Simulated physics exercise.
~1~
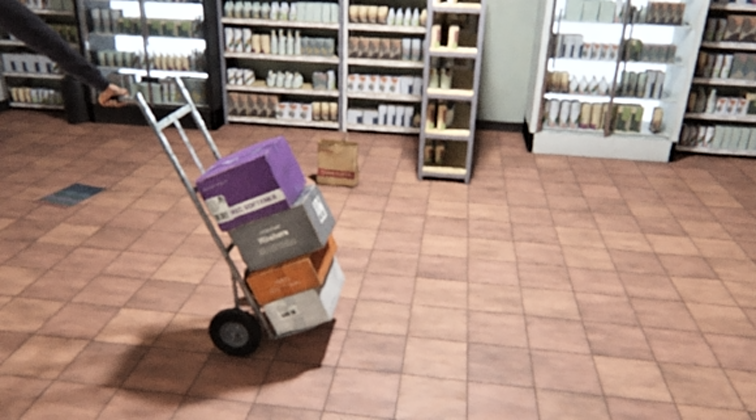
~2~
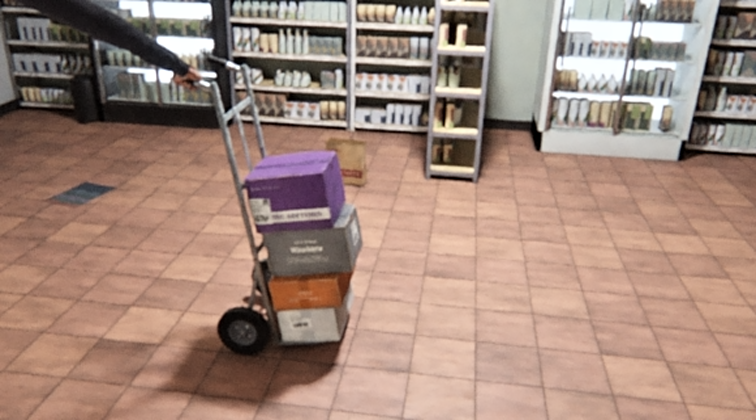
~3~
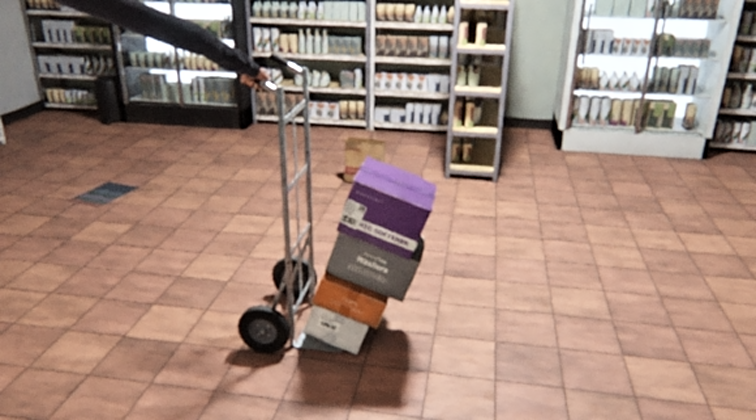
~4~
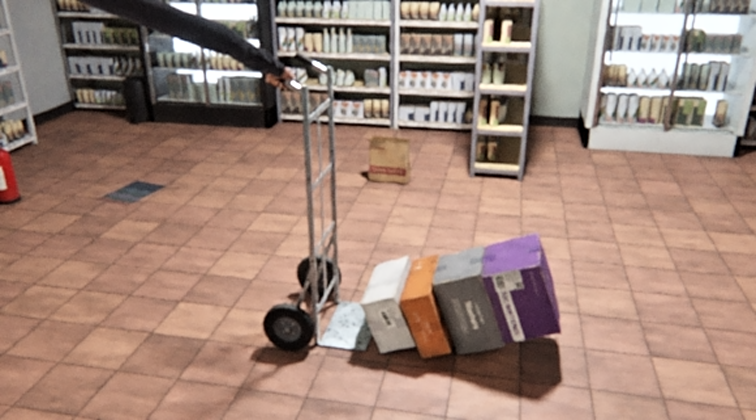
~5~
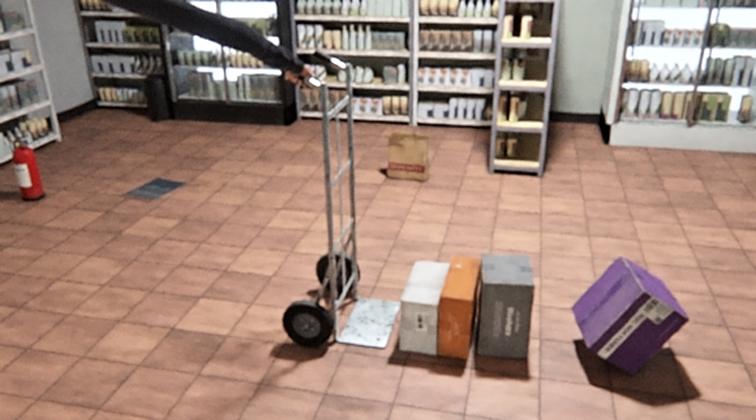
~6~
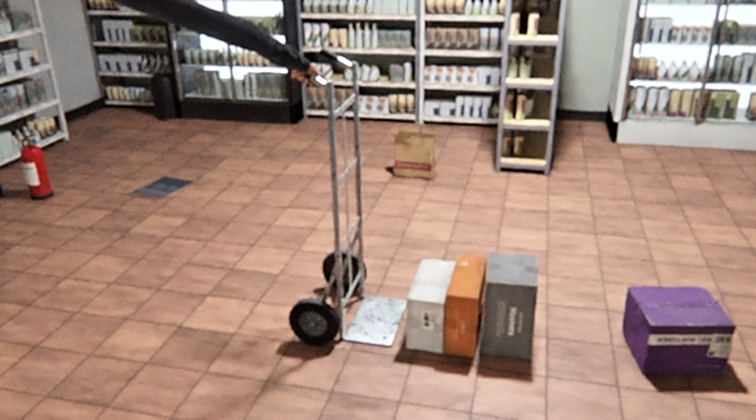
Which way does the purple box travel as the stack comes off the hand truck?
The purple box moves to the right, ending up on the floor apart from the other boxes.
